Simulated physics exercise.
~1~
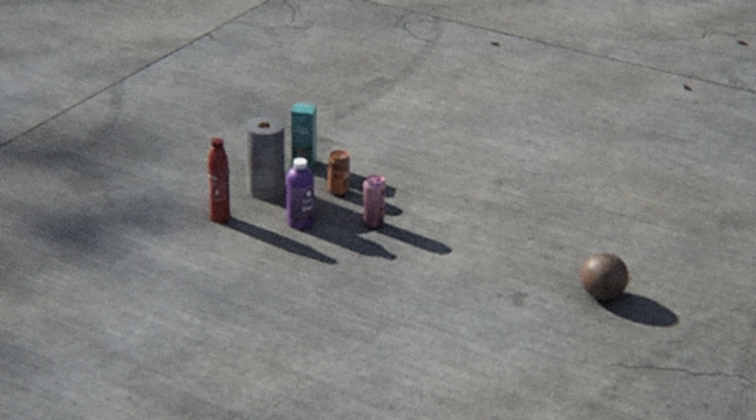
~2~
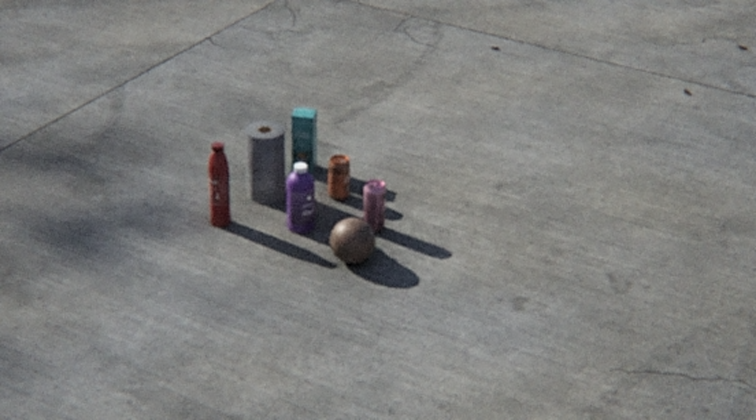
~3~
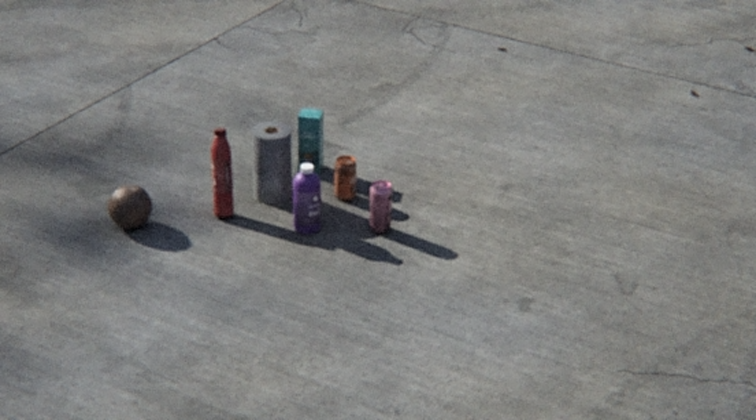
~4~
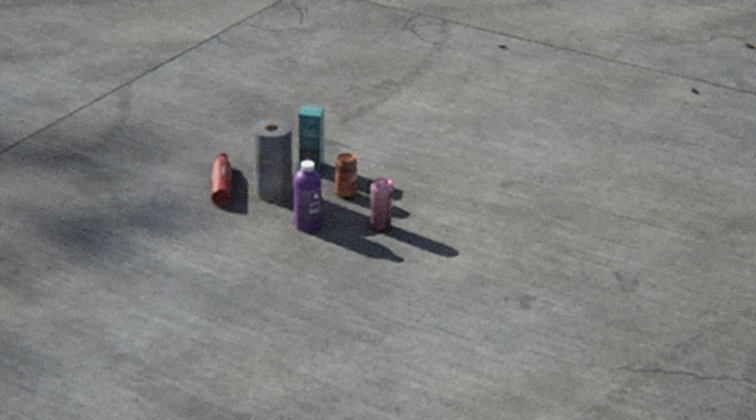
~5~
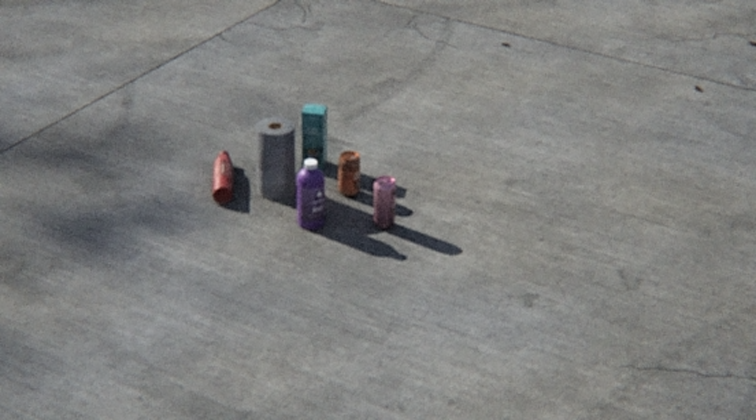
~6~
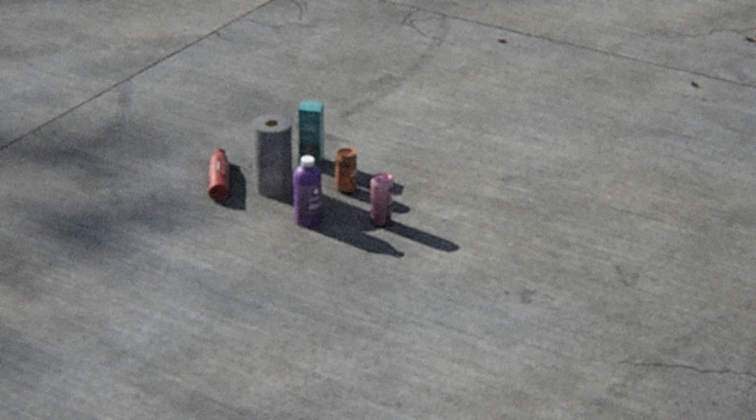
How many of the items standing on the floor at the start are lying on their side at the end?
One of them is lying on its side at the end, the red bottle.
In the video, a brown ball rolls from right to left across a concrete floor, passing in front of a group of upright bottles, cans, a grey roll and a turquoise carton. The red bottle tips over and ends on its side, while the others stay standing.
